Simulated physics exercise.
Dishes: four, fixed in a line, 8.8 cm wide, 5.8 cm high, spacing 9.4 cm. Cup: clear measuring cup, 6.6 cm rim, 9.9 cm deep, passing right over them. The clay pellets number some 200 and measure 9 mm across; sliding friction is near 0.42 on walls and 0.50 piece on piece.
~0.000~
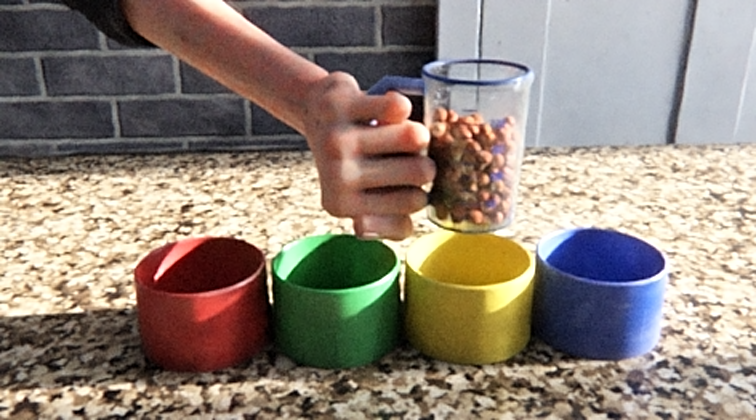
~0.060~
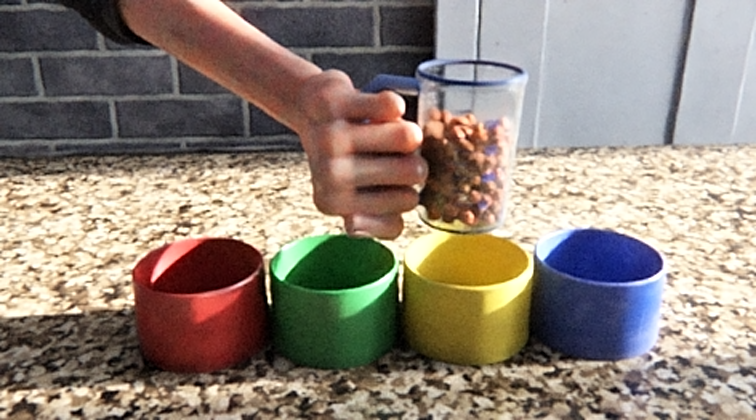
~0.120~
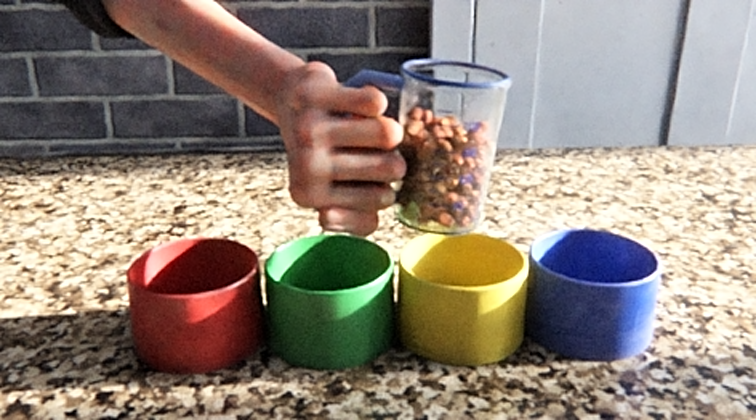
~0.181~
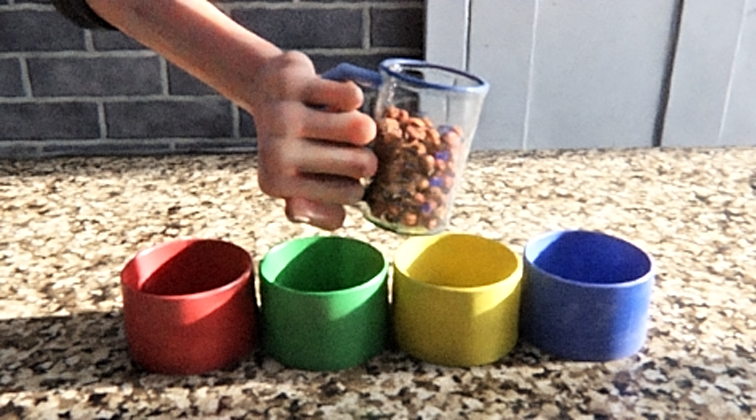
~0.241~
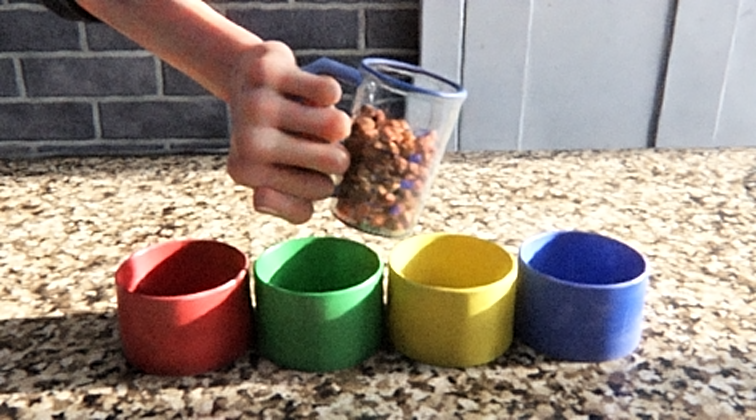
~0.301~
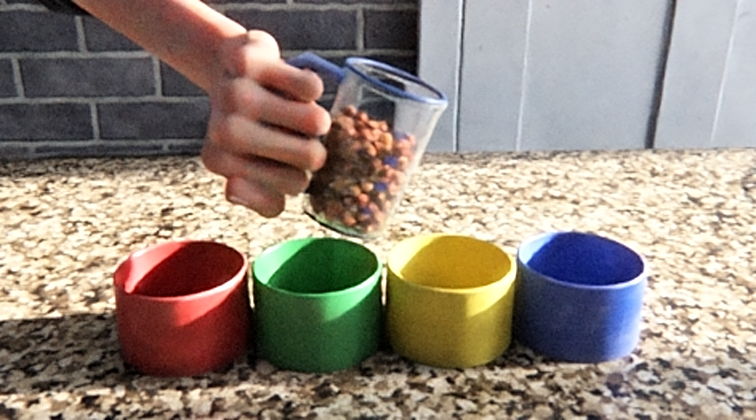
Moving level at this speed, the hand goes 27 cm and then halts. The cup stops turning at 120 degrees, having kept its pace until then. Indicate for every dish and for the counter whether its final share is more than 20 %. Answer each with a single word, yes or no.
Red yes, blue no, green no, yellow no, counter no.
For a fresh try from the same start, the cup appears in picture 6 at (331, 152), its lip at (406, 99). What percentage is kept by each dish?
Dish by dish: Red 100 percent, blue 0 percent, green 0 percent, yellow 0 percent.
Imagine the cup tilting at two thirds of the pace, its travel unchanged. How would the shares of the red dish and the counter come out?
Result: Red dish 100, counter 0.
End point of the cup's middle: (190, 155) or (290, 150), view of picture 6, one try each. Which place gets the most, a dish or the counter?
The biggest share goes to green first, then to green.
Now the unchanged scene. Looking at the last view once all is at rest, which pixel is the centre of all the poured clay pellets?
Near (184, 310).
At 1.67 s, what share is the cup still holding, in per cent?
Around 30 in a hundred.
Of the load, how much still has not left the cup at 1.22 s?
About 100 %.
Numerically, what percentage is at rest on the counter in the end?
I'd reckon around 0 per cent.
After 0.85 s, tilt 68 degrees; cup holds 100 %.
After 1.22 s, tilt 99 degrees; cup holds 100 %.
After 1.67 s, tilt 120 degrees; cup holds 30 %, red 70 %.
By 2.4 s all is still; red 100 %, blue 0 %, green 0 %, yellow 0 %, counter 0 %.
